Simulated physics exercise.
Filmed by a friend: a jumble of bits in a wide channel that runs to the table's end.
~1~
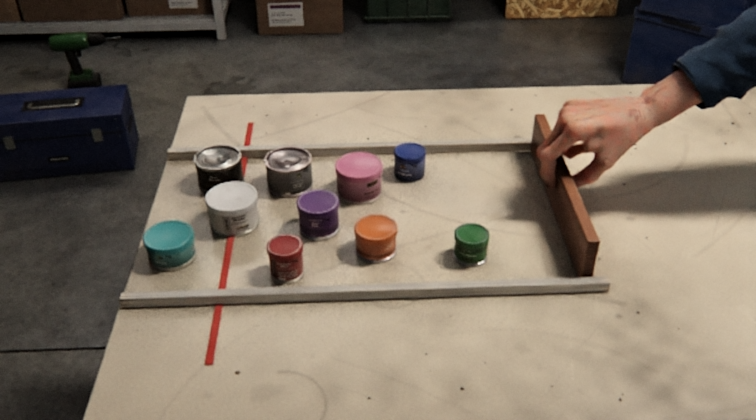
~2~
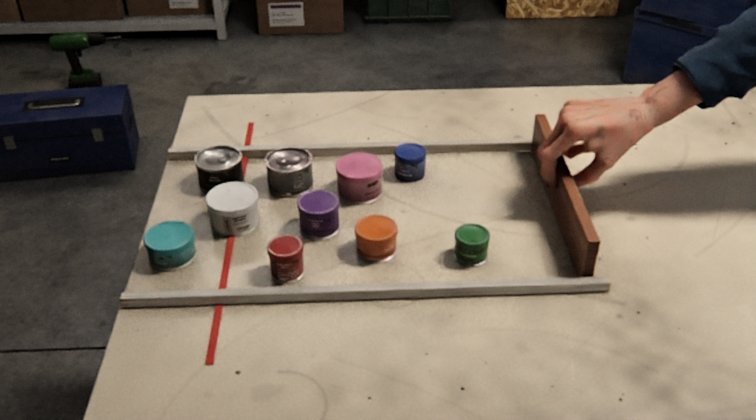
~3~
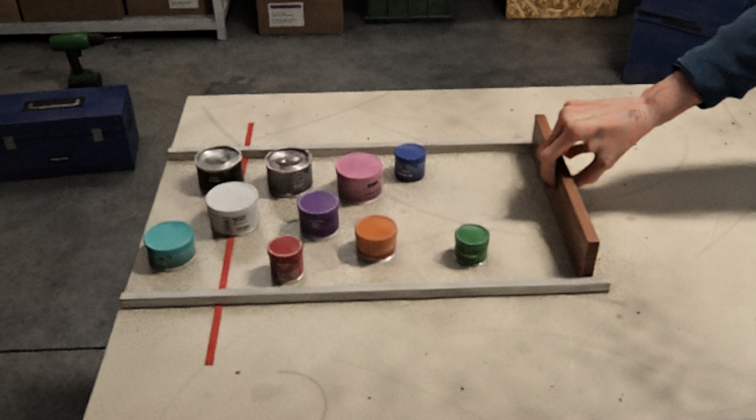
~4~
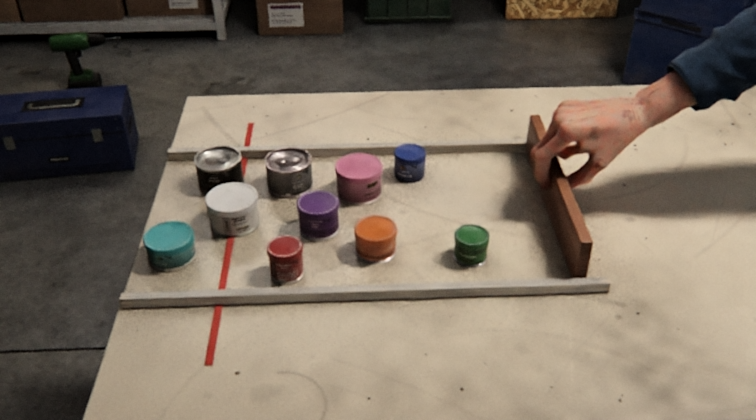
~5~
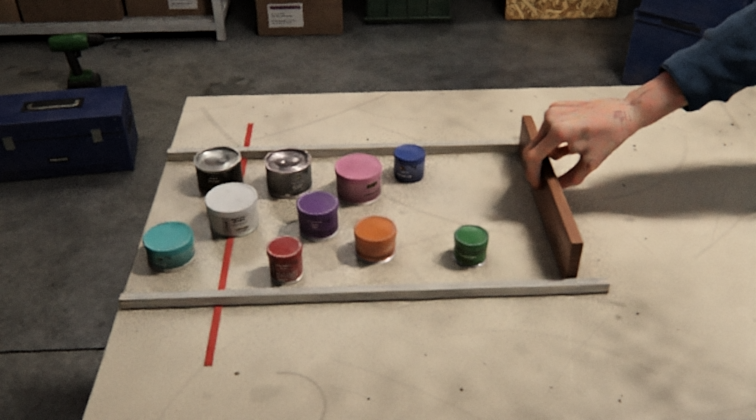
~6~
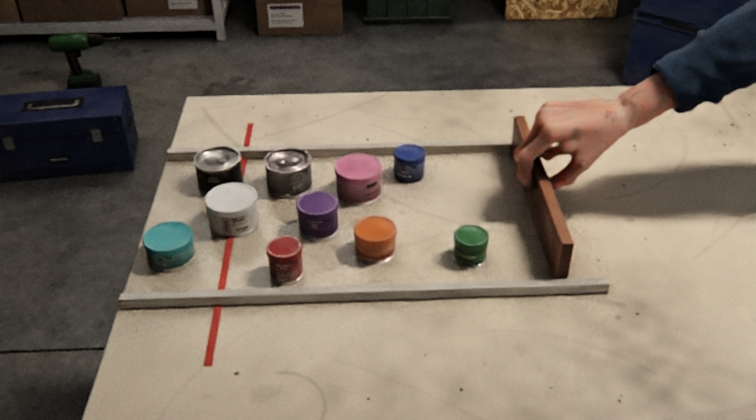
At the start, a hand holds a brown board upright at the right of a pale channel on a table, with colourful tins and pots spread to its left, some near a red tape line. The hand then slides the board a short way left, while the tins and pots stay still, untouched.
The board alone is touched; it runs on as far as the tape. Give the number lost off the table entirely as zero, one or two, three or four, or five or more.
Well, what drops off the end works out to one or two of them.
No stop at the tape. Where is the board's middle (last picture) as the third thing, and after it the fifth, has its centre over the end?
I'd say close to (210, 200), and after that close to (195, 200).
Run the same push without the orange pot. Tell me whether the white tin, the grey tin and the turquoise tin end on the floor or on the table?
White tin still up; grey tin still up; turquoise tin still up.
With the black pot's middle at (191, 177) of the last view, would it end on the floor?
From that start, the object then does not stay.
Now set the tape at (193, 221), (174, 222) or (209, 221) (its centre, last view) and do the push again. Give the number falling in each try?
Respectively 4, 5 and 1.
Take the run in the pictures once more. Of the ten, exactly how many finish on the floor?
1.
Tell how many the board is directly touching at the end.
It adds up to 5.
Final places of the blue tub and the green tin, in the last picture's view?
In the last picture, roughly (225, 163) and (203, 276).
Early on, none off yet; turquoise tin at rest near (170, 247); black pot at rest near (219, 171); white tin at rest near (233, 210).
Finally, the number that fall off is one or two; lost, black pot.
